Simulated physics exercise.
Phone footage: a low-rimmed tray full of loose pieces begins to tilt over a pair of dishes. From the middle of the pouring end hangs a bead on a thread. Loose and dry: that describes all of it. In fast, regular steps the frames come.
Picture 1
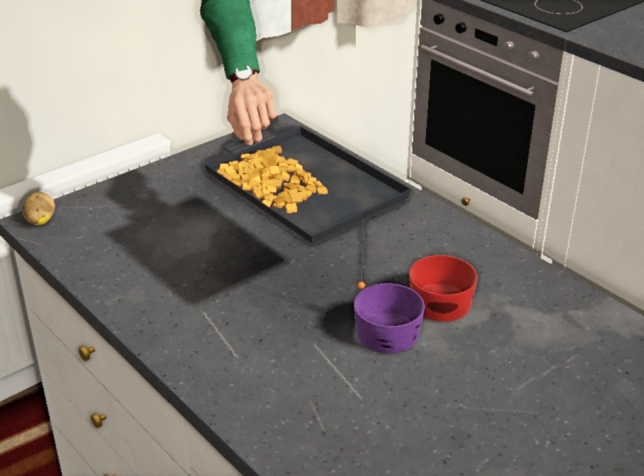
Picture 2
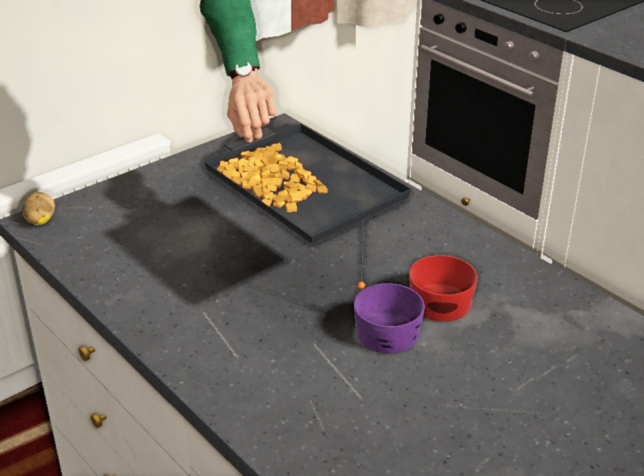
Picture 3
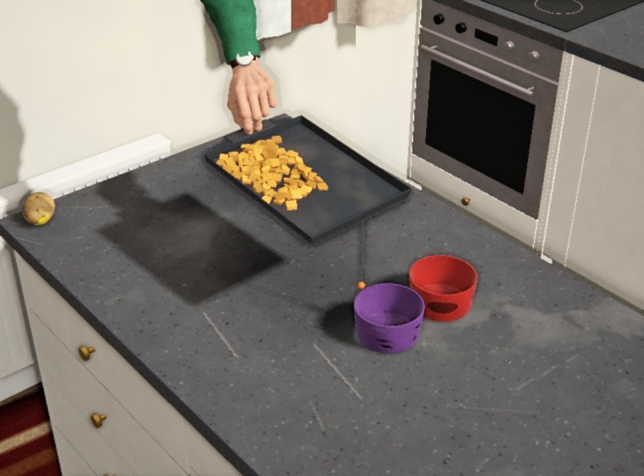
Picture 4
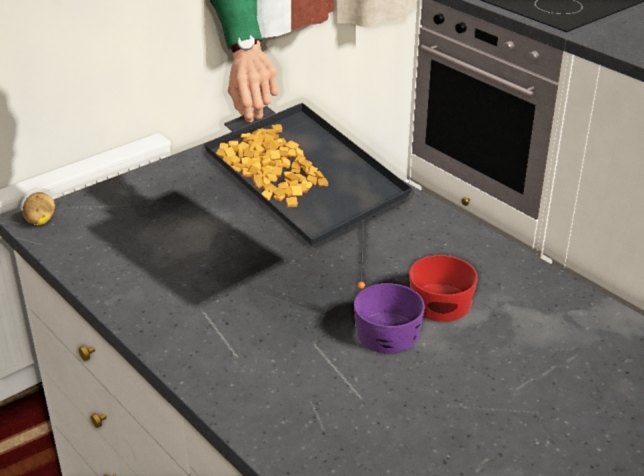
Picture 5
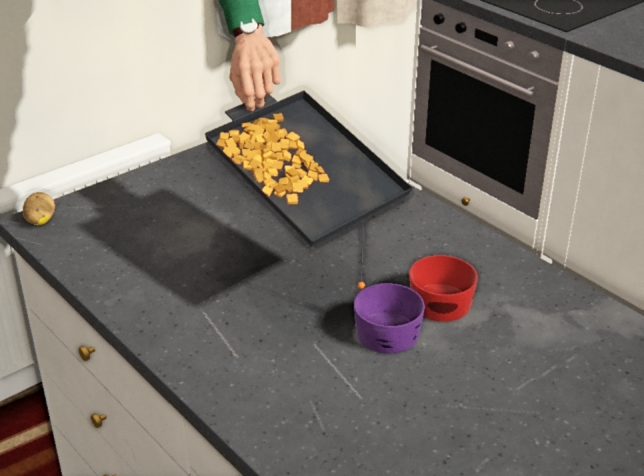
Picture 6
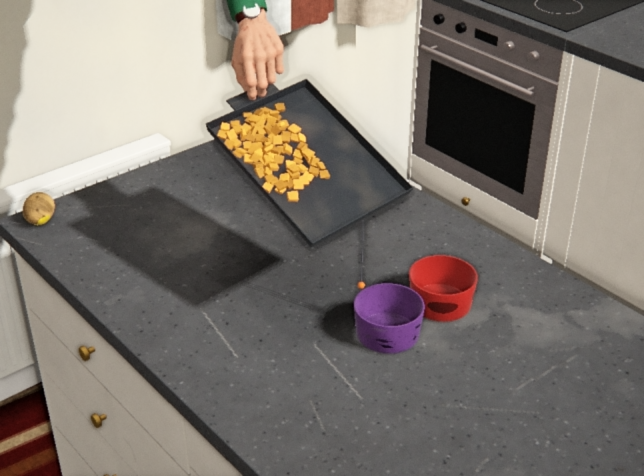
On a dark kitchen counter, a hand in a green sleeve steadily raised the back of a tray of small orange pieces, tilting it toward the viewer, while the purple and red dishes stayed still.
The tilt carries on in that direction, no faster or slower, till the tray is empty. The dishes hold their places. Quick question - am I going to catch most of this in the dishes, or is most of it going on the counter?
Pretty clear the dishes gather a lesser part of what falls.
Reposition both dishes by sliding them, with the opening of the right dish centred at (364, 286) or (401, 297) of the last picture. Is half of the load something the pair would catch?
The first time it's lower than half, the second time higher than half.
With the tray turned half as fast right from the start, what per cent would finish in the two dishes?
About 20 per cent.
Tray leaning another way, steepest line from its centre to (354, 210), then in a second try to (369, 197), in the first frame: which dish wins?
Result of try 1 is the left side, of try 2 the right side.
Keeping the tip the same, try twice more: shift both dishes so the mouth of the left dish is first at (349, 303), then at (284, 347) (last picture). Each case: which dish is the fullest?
The first try: The left-side dish. The second: The right-side dish.
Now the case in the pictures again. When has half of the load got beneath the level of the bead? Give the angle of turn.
Close to 80 degrees, I reckon.
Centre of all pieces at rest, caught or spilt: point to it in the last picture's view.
I'd say the middle ends up at about (351, 367).
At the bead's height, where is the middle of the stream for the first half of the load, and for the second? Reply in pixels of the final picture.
At (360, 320) for the first part, then at (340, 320) for the others.
Soon, tray tipped steeply; most on the tray; a small part in the air.
A while on, tray tipped past a quarter turn; a small part on the tray; a small part in the left dish; about two thirds outside both; a small part in the air.
Towards the end, tray tipped past a quarter turn; about a quarter in the left dish; most outside both.
Finally, tray tipped past a quarter turn; about a quarter in the left dish; none in the right dish; most outside both.
